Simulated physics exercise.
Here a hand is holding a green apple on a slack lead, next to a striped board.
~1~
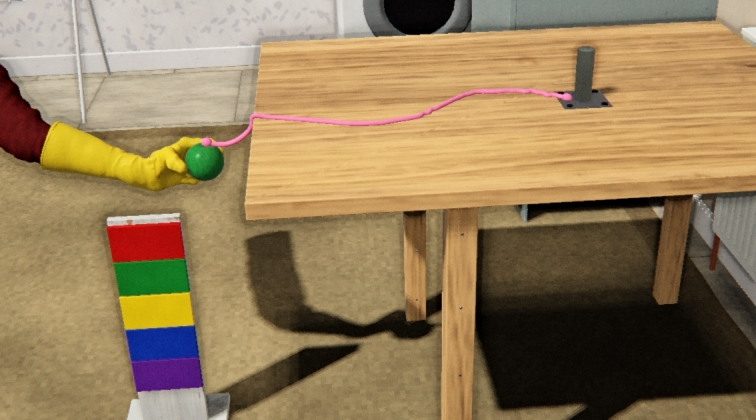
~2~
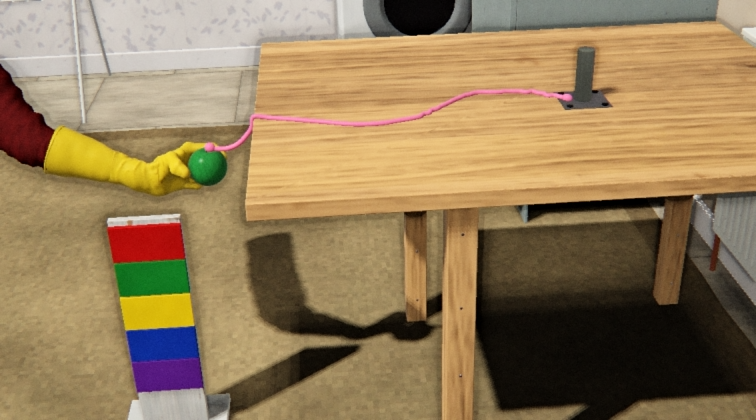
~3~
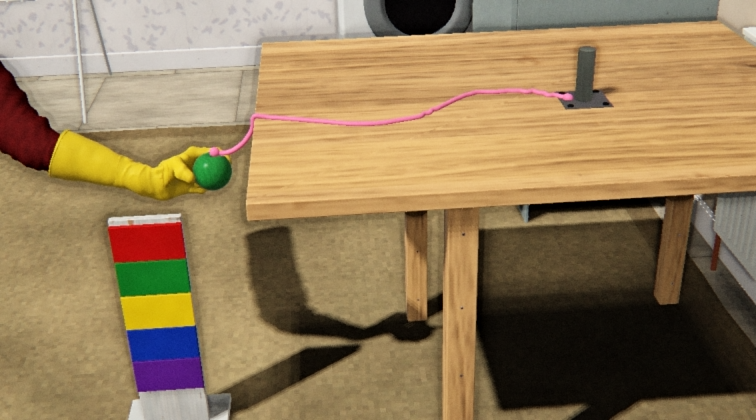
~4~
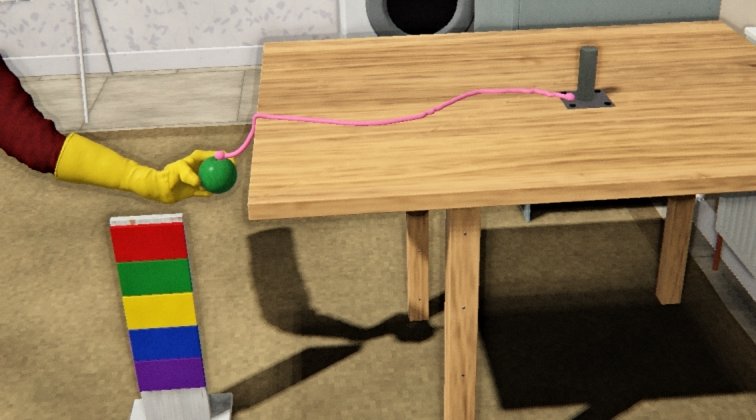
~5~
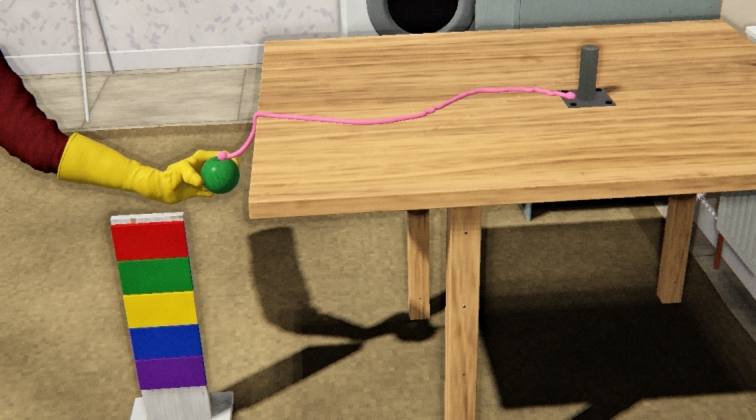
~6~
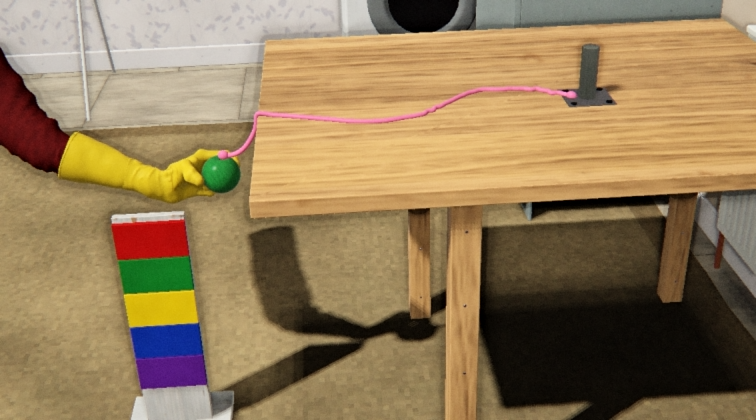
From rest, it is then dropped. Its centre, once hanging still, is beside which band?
Beside the red band.
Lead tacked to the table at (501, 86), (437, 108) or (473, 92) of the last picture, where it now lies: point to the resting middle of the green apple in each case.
(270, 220), (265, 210), (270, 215).
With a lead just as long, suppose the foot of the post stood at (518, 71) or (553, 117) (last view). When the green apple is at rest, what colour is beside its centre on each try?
Result per try, in order: Green / green.
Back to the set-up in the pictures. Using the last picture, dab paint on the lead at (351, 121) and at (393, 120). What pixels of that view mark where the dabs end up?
Near (309, 113) and (350, 111).
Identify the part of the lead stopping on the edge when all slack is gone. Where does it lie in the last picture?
Look near (299, 117).
Soon after, apple near (244, 227); level with red.
After that, apple near (294, 231); level with red.
And then, apple near (277, 236); level with red.
In the end, apple near (271, 236); level with red. At red.
